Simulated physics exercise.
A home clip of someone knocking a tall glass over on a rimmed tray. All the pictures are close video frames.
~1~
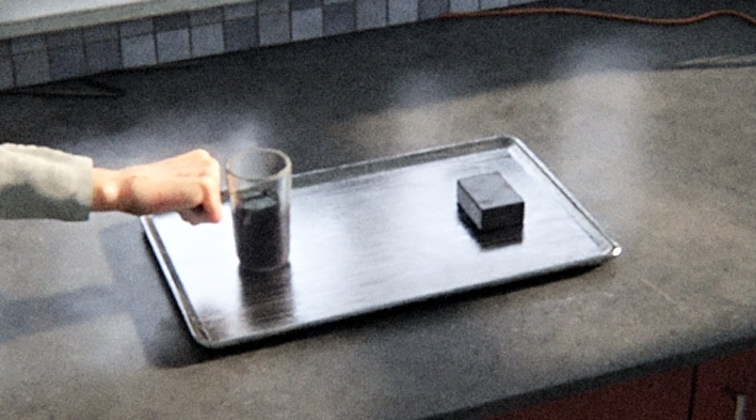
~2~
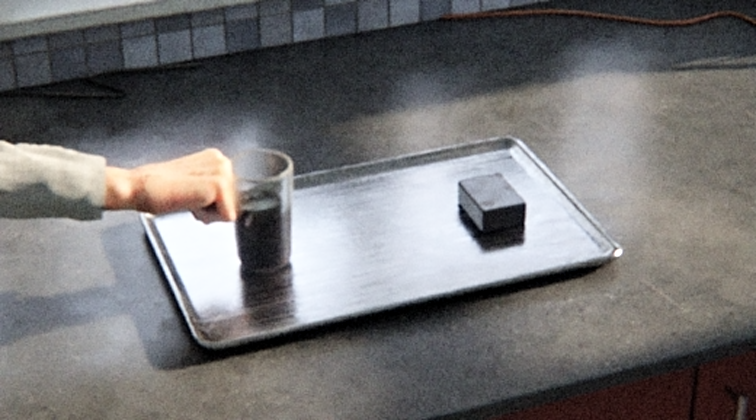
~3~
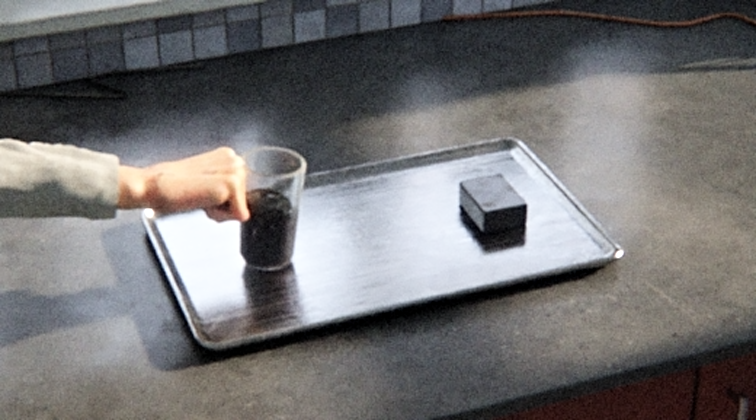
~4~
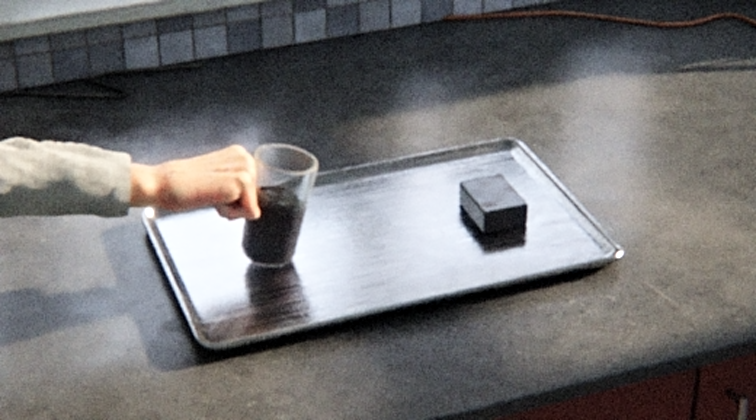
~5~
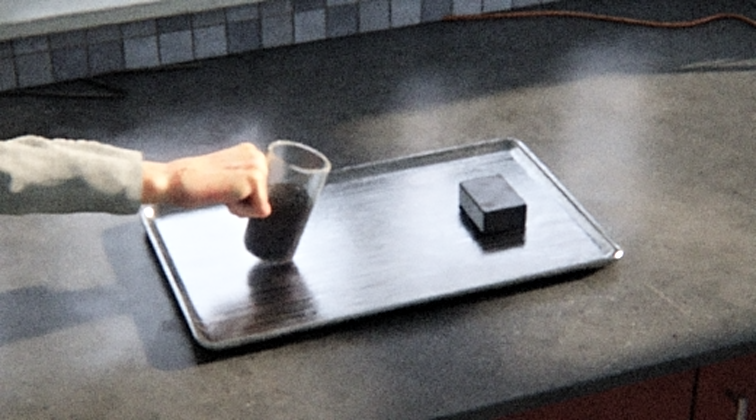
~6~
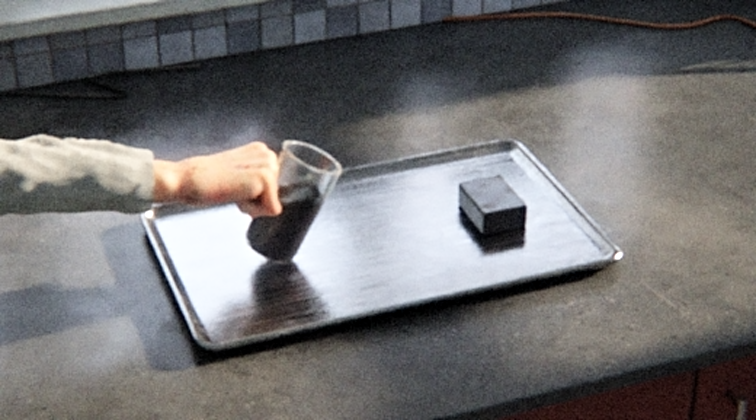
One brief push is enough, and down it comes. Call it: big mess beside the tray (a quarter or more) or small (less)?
Small.
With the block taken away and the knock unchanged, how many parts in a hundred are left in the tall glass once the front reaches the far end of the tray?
45 percent or so.
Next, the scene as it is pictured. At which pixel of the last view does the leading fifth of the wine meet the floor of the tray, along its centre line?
I'd mark it somewhere roughly at pixel (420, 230).
A moment on, the tall glass is falling and 100 per cent is in the glass, 0 on the tray and 0 above or beyond its rim.
Next, the tall glass lies on its side and 81 per cent is in the glass, 7 on the tray and 12 above or beyond its rim.
Then the tall glass lies on its side and 44 per cent is in the glass, 40 on the tray and 16 above or beyond its rim.
Later the tall glass lies on its side and 23 per cent is in the glass, 70 on the tray and 7 above or beyond its rim.
At rest 92 per cent is held by tray and glass, 8 is off the tray.
